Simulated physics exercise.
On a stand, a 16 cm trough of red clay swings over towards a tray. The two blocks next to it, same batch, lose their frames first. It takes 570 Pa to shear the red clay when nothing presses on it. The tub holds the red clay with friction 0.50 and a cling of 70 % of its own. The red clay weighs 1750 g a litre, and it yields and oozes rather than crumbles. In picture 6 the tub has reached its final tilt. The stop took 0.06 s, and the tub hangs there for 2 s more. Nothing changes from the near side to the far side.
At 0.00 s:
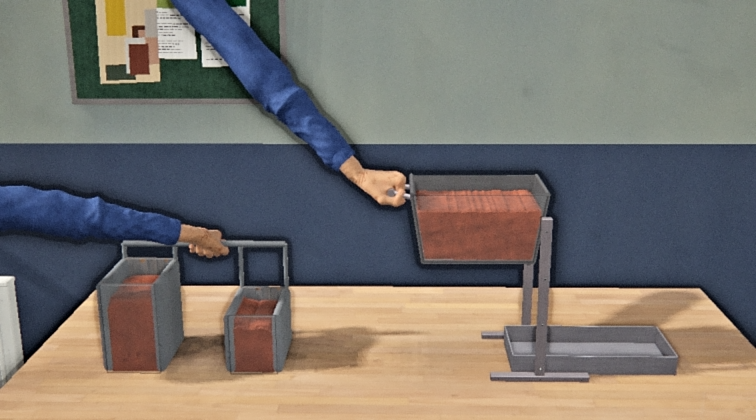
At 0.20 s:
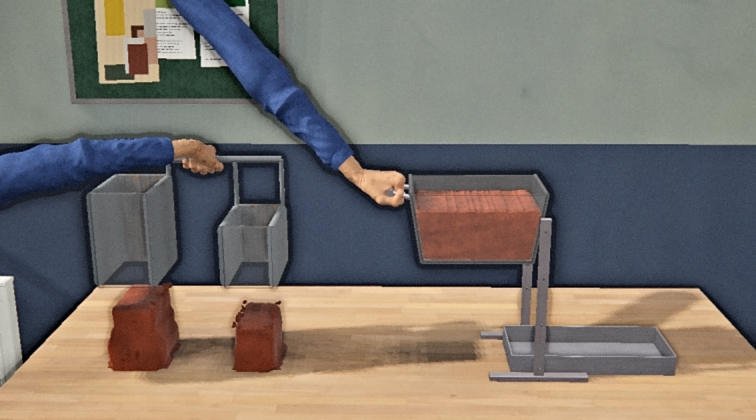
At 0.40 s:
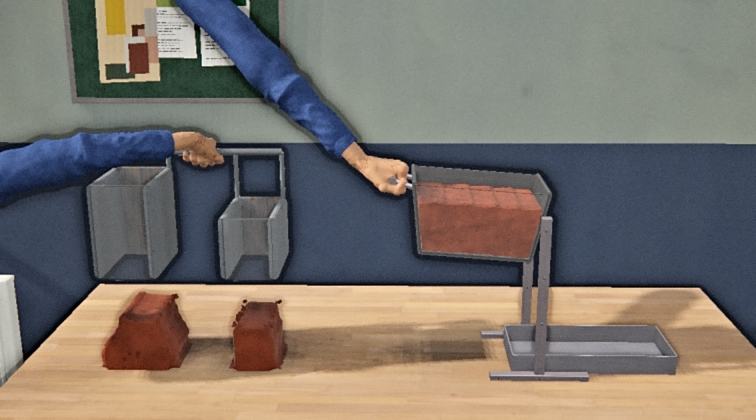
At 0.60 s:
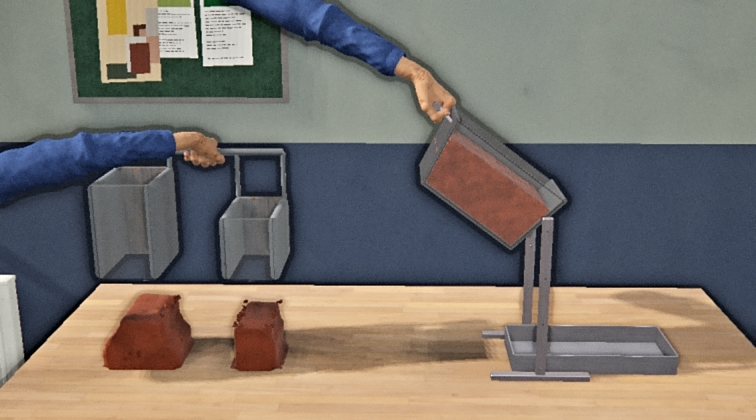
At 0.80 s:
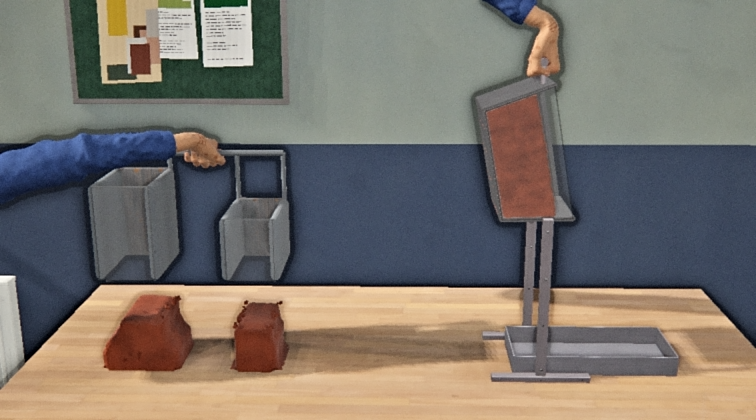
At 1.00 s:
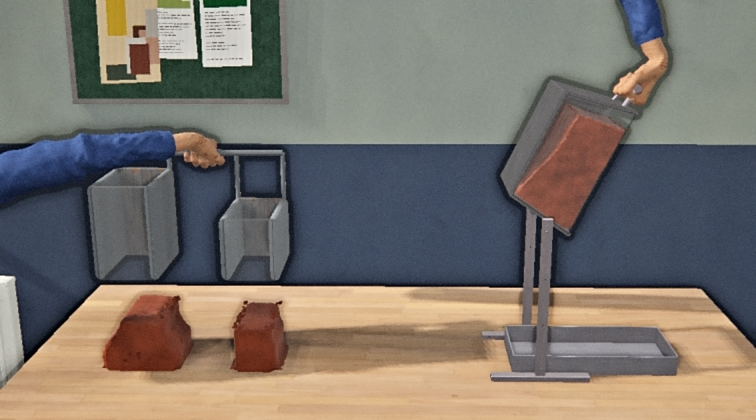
On a wooden table against a blue and grey wall, a hand at left lifts two joined metal boxes off two blocks of red clay, which slump a little, the larger one more. Then another hand swings a clay-filled trough on a stand clockwise, steeply over to the right.
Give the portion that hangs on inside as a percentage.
It comes to some 0 %.
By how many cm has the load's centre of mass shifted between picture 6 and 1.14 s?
About 17 cm.
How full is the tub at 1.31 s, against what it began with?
Some 0 per cent.
By 1.14 s, the tub is at 116 degrees and holds 20 %.
By 1.31 s, the tub is at 116 degrees and holds 0 %.
By 1.48 s, the tub is at 116 degrees and holds 0 %.
By 1.65 s, the tub is at 116 degrees and holds 0 %.
By 3.00 s, at the end, the tub is at 116 degrees and holds 0 %.
